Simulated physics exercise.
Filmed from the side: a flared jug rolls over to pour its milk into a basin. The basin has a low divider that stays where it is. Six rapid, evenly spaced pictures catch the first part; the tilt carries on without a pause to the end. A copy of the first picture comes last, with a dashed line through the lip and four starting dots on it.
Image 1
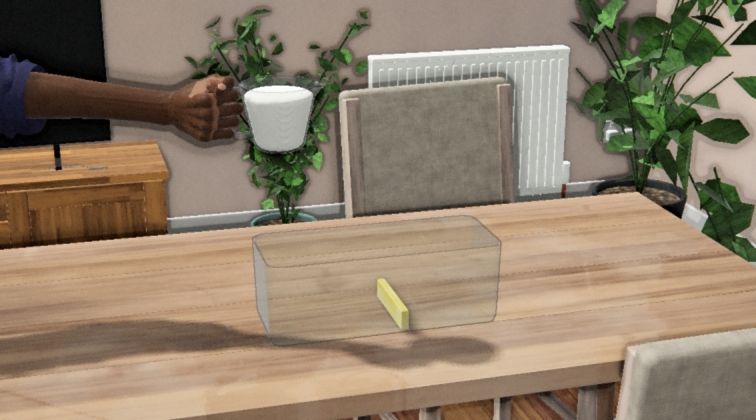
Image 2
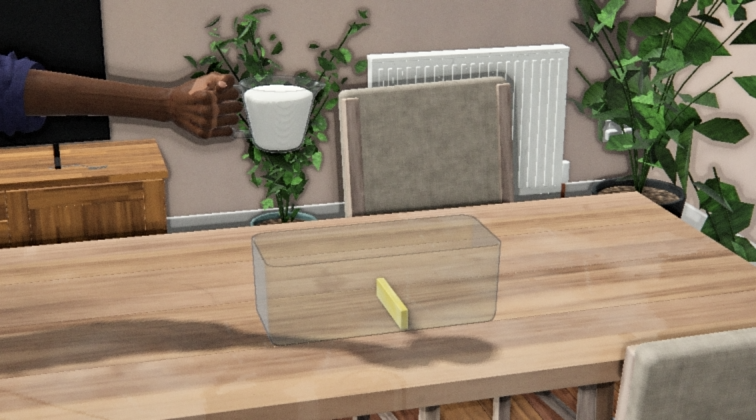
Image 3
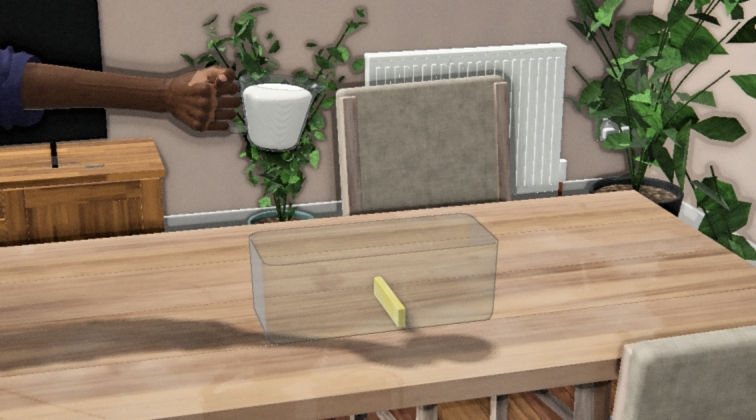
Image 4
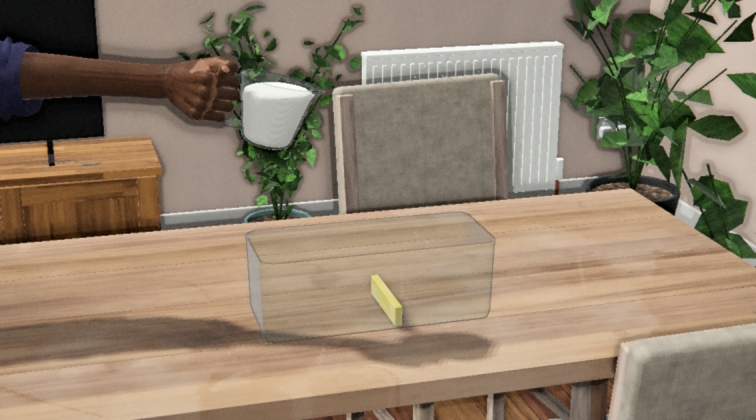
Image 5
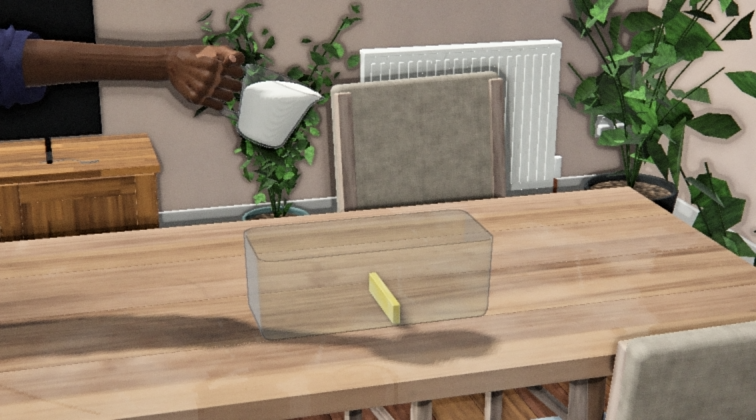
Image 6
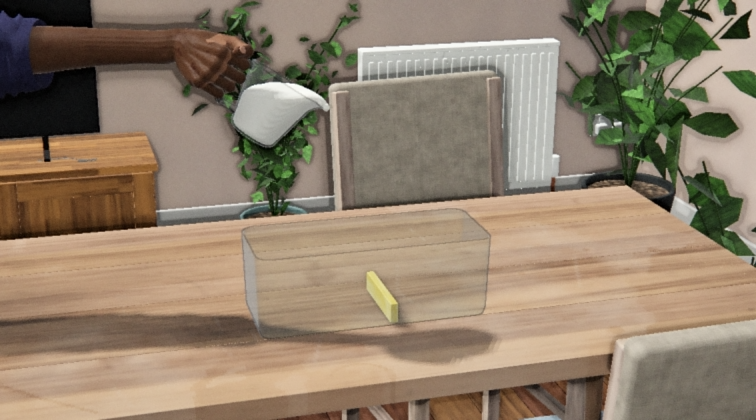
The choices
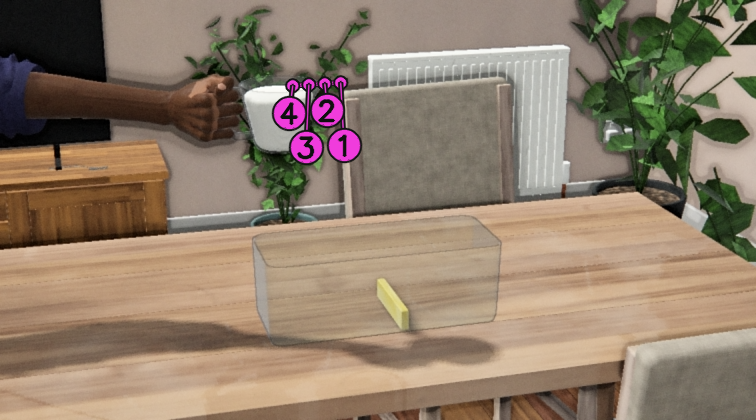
A white flared jug, held out by a dark-skinned fist in a blue sleeve at upper left, hangs above a wooden dining table seen from the side and slightly above. On the table sits a clear rectangular basin with a small yellow block, before grey chairs, a white radiator and leafy plants. The jug hangs upright, then tilts steadily rightward as the view drifts very slightly.
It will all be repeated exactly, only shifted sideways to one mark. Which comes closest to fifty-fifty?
Take 1.
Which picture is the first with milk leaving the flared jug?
In picture 6.
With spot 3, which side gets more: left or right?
The left side.
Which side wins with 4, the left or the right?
The left side.
On the marked copy, 1 at (340, 82); 2 at (324, 83); 3 at (308, 84); 4 at (292, 85).
If 1 is chosen, about 58 % ends left of the wall and 40 % right of it.
If 2 is chosen, about 86 % ends left of the wall and 10 % right of it; 4 % is lost outside.
If 3 is chosen, about 83 % ends left of the wall and 13 % right of it; 4 % is lost outside.
If 4 is chosen, about 80 % ends left of the wall and 17 % right of it; 3 % is lost outside.
